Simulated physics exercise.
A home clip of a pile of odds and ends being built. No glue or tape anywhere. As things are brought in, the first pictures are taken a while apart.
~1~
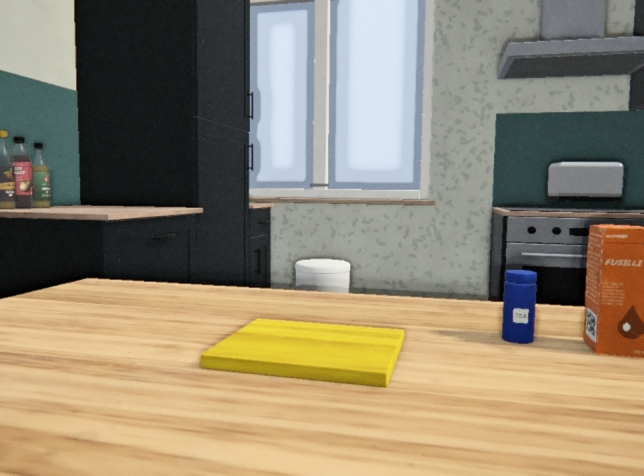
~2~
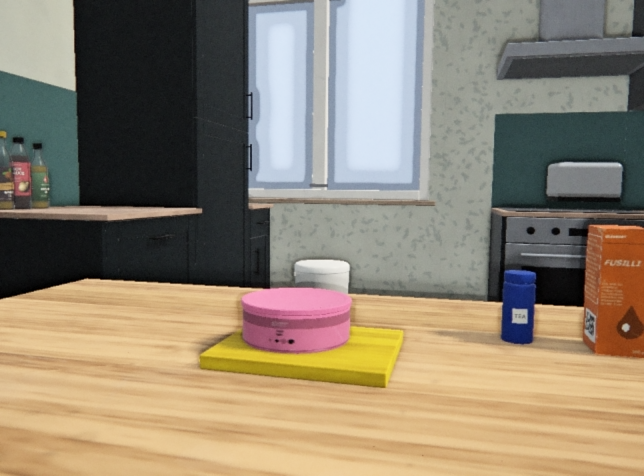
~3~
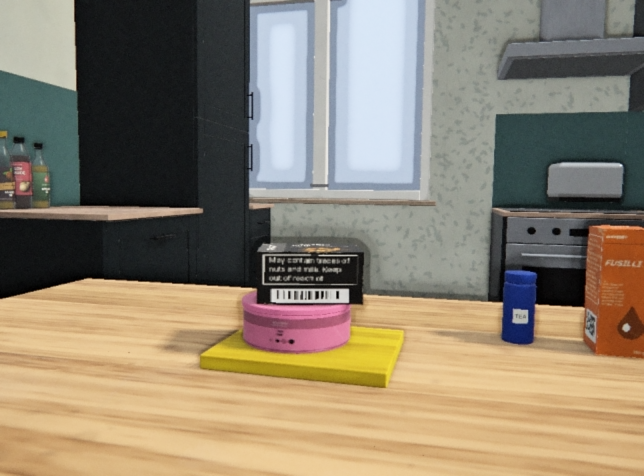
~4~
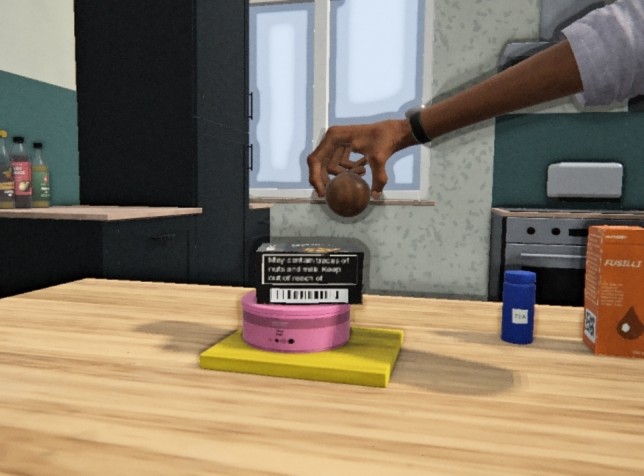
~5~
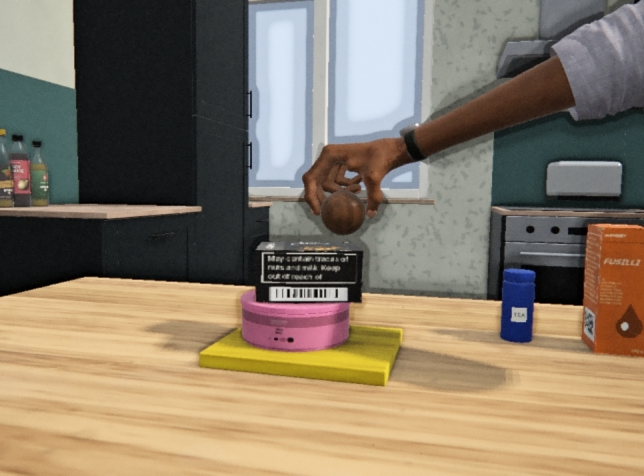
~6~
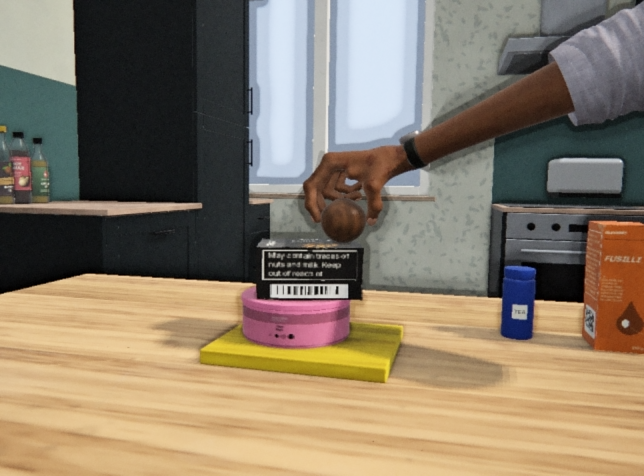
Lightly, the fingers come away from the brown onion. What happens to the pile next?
Safe to say it works.
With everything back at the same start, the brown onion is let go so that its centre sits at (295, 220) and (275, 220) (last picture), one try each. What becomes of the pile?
Well, on the first go it stays steady, and on the second it stays steady.
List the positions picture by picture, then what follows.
In the first frame, the last thing is not in view yet; yellow board (311, 347).
In the second frame, the last thing is not in view yet; blue shaker (518, 306).
In the third frame, the last thing is not in view yet; black box (310, 272).
In the fourth frame, on its way; brown onion (347, 195); orange carton (616, 289).
In the fifth frame, on its way; brown onion (343, 213); pink tub (296, 316).
In the sixth frame, in place under the hand; brown onion (343, 220); yellow board (310, 343).
Then, 0.40 s later than the last frame, all is still.
Then, 1.20 s later than the last frame, brown onion resting near (343, 221).
When it is over, all 6 as before. End places, in pixels of the last picture, brown onion near (344, 221). The pile stays up.
